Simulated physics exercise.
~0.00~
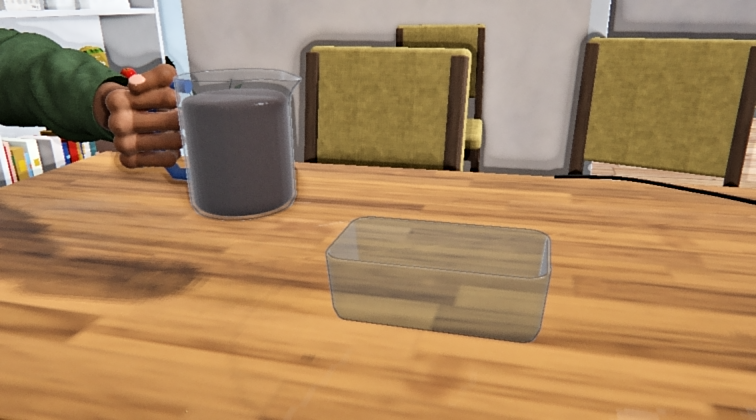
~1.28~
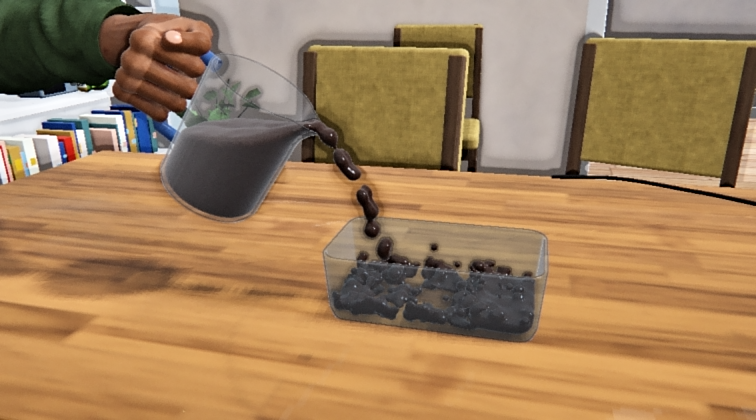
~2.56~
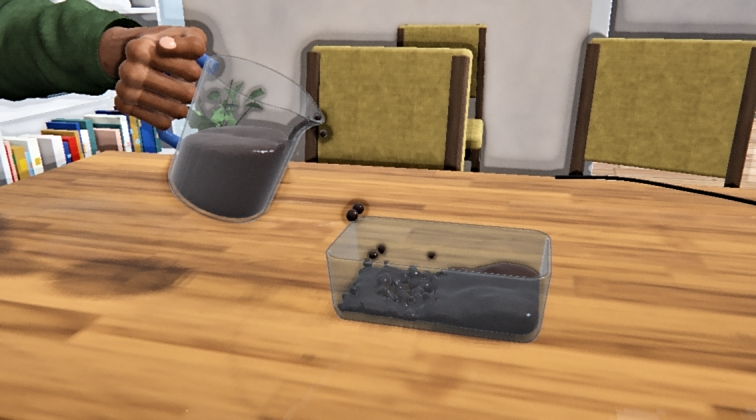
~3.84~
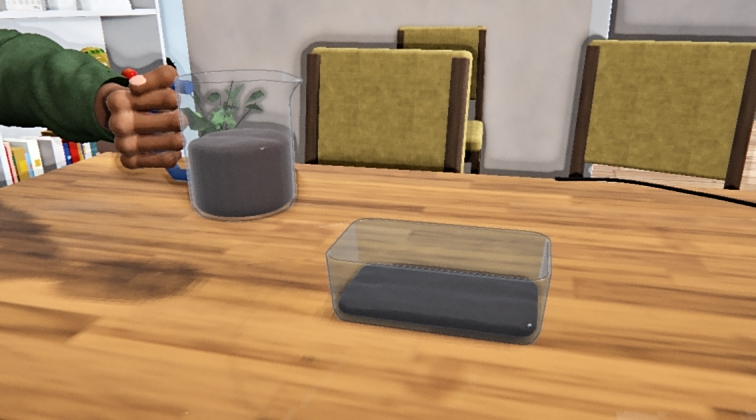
Dark liquid pouring in stages from a hand-held glass pitcher into a clear box on a wooden table, leaving both partly filled.
